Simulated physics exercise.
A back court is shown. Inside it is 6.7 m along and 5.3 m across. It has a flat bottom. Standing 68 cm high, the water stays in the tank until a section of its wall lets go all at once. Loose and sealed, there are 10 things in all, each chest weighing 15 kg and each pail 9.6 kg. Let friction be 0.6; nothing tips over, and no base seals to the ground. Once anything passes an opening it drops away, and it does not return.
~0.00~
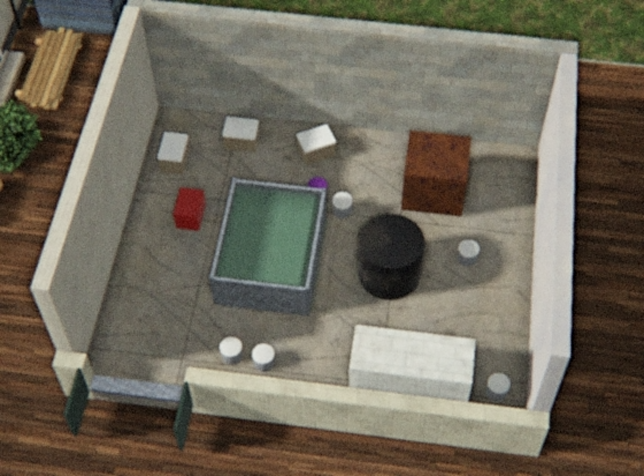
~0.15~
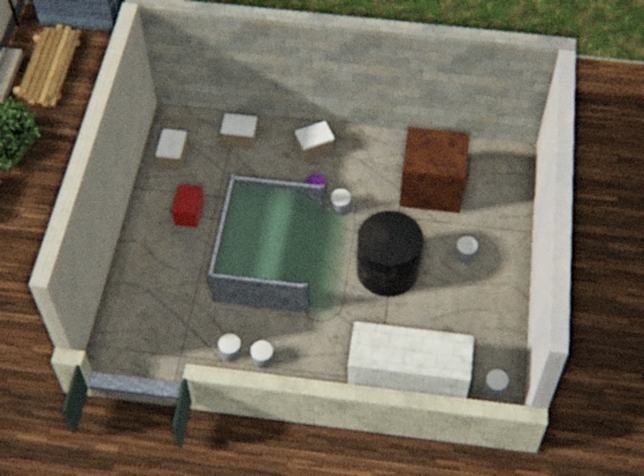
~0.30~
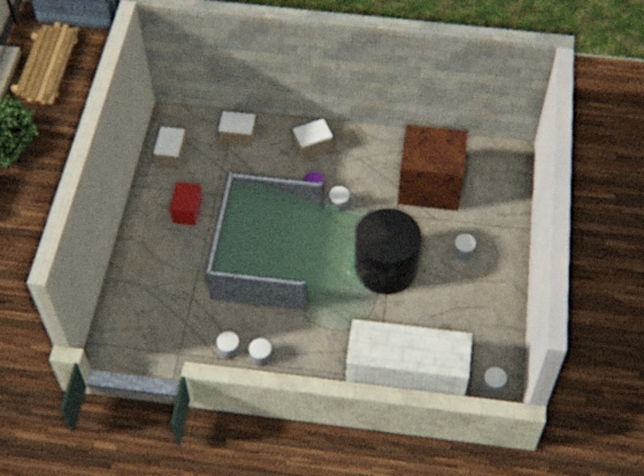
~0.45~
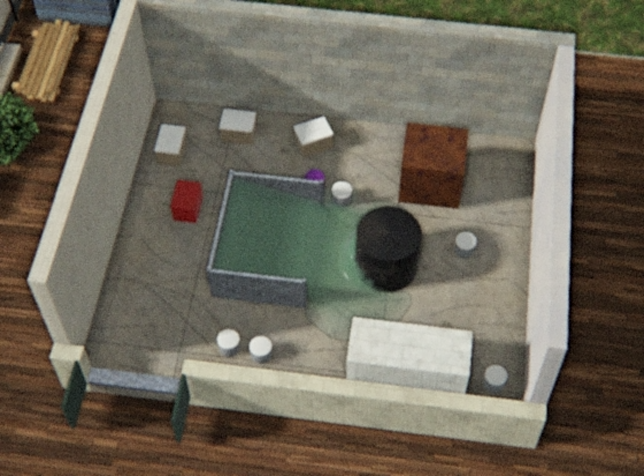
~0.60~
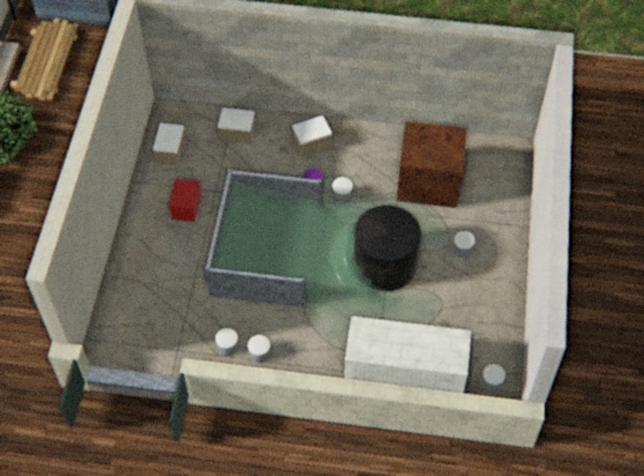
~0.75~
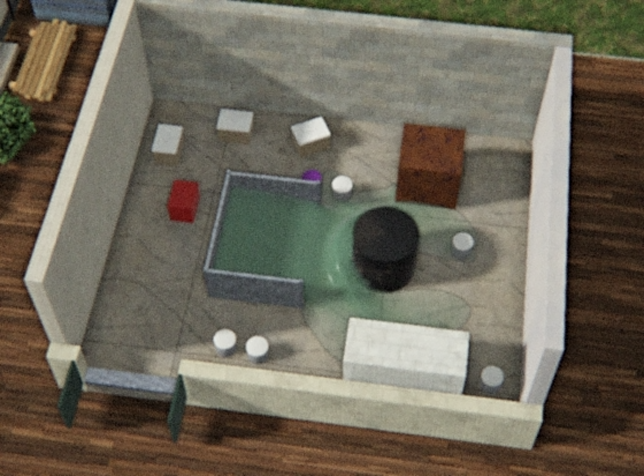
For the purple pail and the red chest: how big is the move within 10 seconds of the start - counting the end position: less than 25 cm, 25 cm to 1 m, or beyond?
Chances are the purple pail won't really stir; chances are the red chest won't really stir.
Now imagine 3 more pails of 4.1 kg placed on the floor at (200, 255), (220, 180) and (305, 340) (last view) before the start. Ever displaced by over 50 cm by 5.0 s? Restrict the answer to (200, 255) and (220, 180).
Order kept: Falls short, falls short.
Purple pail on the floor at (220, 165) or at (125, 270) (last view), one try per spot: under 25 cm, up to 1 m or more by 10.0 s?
Well, it scarcely moves on the first try and scarcely moves on the second.
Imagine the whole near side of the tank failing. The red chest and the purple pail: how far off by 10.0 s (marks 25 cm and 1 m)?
In that situation the red chest stays about where it was, while the purple pail stays about where it was.
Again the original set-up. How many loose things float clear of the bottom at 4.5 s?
Answer: 1.
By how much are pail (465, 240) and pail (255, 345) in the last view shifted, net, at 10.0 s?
In that order: 200 cm, 0 cm.
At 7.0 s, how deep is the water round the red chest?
Close to 1 centimetres.
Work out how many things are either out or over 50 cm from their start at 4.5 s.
I make it 2 by then.
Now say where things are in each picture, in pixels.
In the first frame, the purple pail at (317, 185), on the bottom; the red chest at (189, 202), on the bottom; water covers 2.6 m2; 0 of 10 have shifted.
In the second frame, the purple pail at (316, 182), on the bottom; the red chest at (187, 199), on the bottom; 3.6 m2 under water; 0 of 10 have shifted.
In the third frame, the purple pail at (314, 180), on the bottom; the red chest at (185, 197), on the bottom; 4.6 m2 under water; 0 of 10 have shifted.
In the fourth frame, the purple pail at (315, 177) rests on the ground; the red chest at (186, 195), on the bottom; 5.6 m2 under water; 1 of 10 have shifted.
In the fifth frame, the purple pail at (313, 176) rests on the ground; the red chest at (184, 194) rests on the ground; 6.9 m2 under water; 1 of 10 have shifted.
In the sixth frame, the purple pail at (312, 178), on the bottom; the red chest at (183, 195), on the bottom; 8.1 m2 under water; 1 of 10 have shifted.
After 2.0 s the purple pail is near (312, 178), 0.0 m from its start, aground; the red chest is near (183, 195), 0.0 m from its start, aground; 0 of 10 are out; 0 afloat.
After 4.5 s the purple pail is near (312, 178), 0.0 m from its start, aground; the red chest is near (183, 195), 0.0 m from its start, aground; 0 of 10 are out; 1 afloat.
After 7.0 s the purple pail is near (312, 178), 0.0 m from its start, aground; the red chest is near (183, 195), 0.0 m from its start, aground; 0 of 10 are out; 0 afloat.
After 10.0 s the purple pail is near (312, 178), 0.0 m from its start, aground; the red chest is near (183, 195), 0.0 m from its start, aground; 0 of 10 are out; 0 afloat.
